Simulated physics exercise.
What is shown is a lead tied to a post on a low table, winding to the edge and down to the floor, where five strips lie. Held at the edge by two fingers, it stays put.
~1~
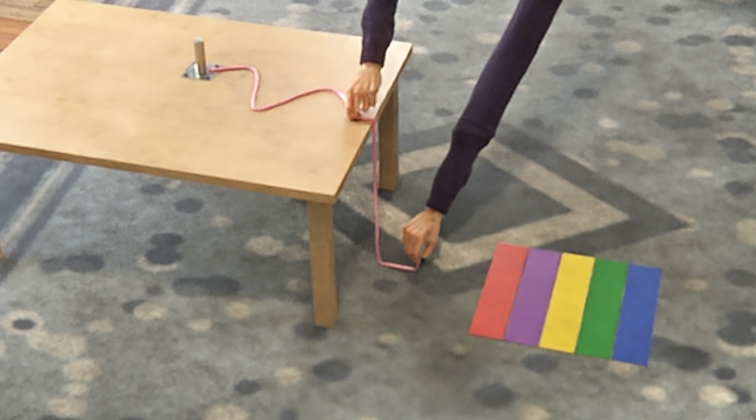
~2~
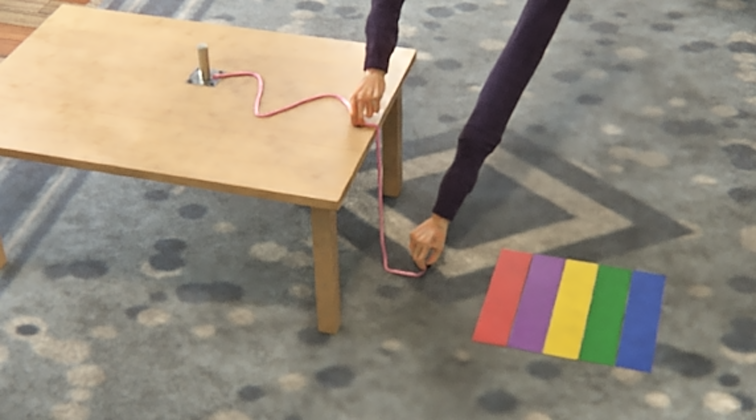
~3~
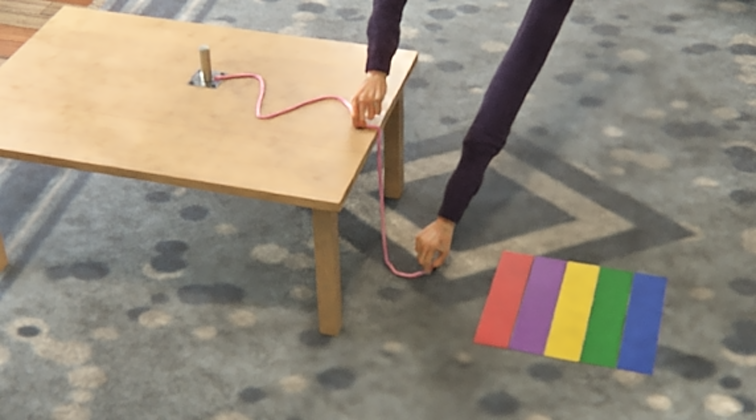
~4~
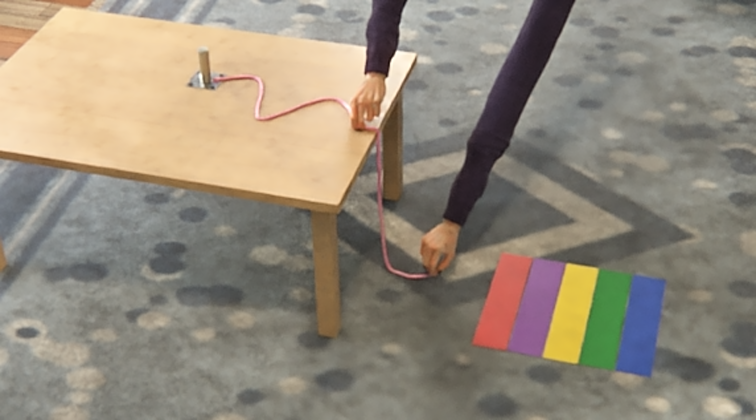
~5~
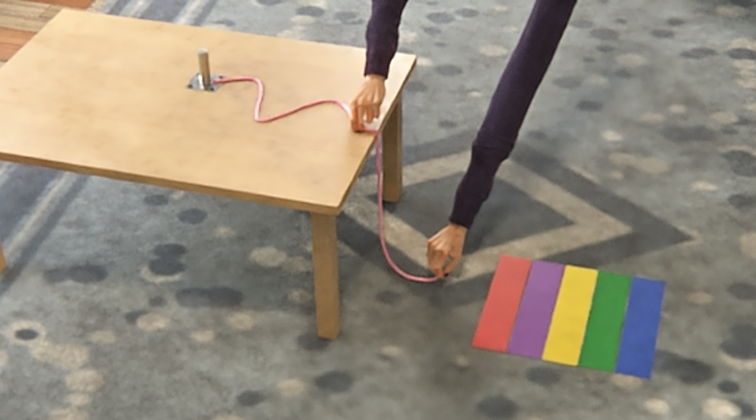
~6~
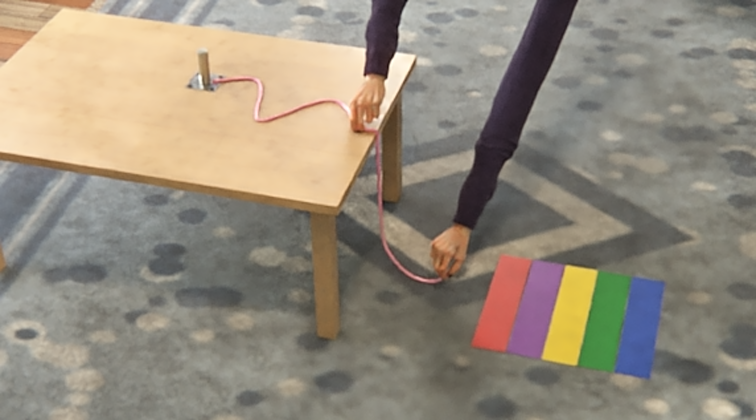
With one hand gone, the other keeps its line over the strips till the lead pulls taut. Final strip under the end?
Blue.
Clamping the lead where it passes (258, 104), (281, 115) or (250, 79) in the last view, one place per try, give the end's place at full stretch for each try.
Approximately (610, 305), (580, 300) and (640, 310), respectively.
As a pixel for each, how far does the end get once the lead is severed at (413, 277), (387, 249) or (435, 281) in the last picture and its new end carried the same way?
Respectively (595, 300), (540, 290) and (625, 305).
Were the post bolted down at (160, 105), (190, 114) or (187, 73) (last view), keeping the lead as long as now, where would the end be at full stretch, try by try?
(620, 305), (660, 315) and (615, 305).
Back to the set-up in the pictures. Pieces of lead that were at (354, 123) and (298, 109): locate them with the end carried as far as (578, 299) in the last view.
Result - first point (396, 183), second point (359, 120).
Soon after, end near (578, 299); over yellow.
After that, end near (622, 307); over green.
At the stop, end near (648, 311); over blue. The end stops over the blue strip.
